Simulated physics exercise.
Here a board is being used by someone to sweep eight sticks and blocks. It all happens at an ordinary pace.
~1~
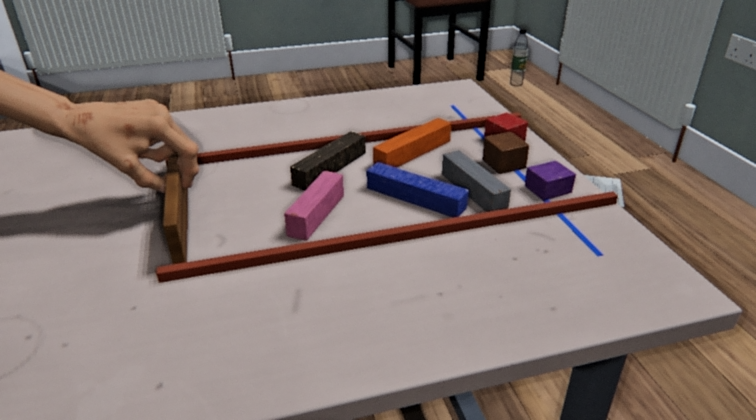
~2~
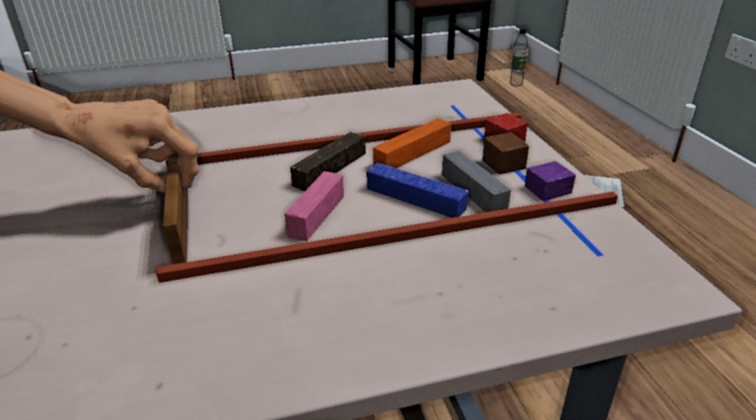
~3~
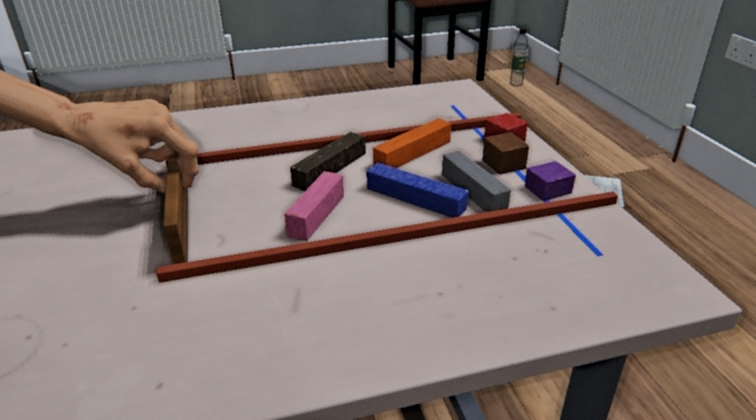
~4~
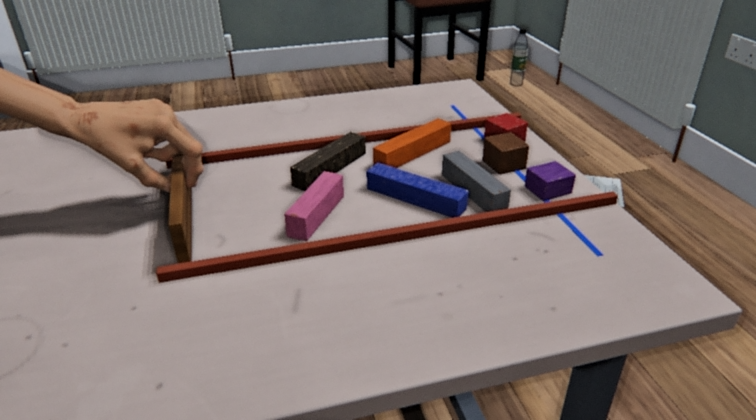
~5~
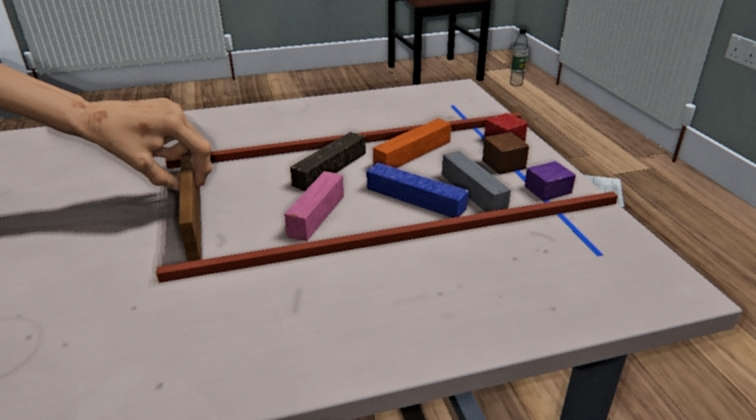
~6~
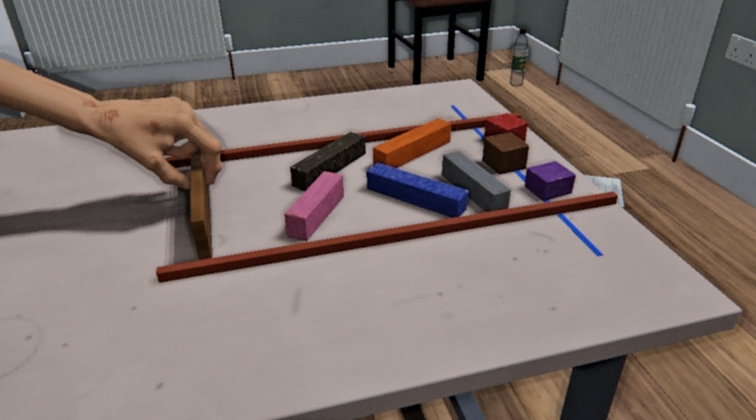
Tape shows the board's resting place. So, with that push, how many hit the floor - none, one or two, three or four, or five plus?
Turns out three or four get pushed past the edge and drop.
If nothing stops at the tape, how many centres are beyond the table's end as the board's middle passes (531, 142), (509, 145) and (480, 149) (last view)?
Respectively, 5, 4 and 1.
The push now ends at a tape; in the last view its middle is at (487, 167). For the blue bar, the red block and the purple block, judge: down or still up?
Well, the blue bar stays where it is, the red block comes off, and the purple block? It stays where it is.
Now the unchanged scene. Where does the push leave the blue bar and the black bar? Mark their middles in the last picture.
(558, 170) and (524, 132).
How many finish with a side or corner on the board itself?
The number is 2.
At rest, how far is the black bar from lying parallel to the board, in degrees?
Roughly 40° out of line.
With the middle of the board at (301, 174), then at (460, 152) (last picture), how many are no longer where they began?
It comes to 2 for the first spot, 8 for the other.
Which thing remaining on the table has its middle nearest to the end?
Grey bar.
Early on, none off yet; red block at rest near (506, 130); purple block at rest near (550, 180); brown block at rest near (505, 153).
Finally, the number that fall off is three or four; lost, orange bar, brown block, purple block and red block.
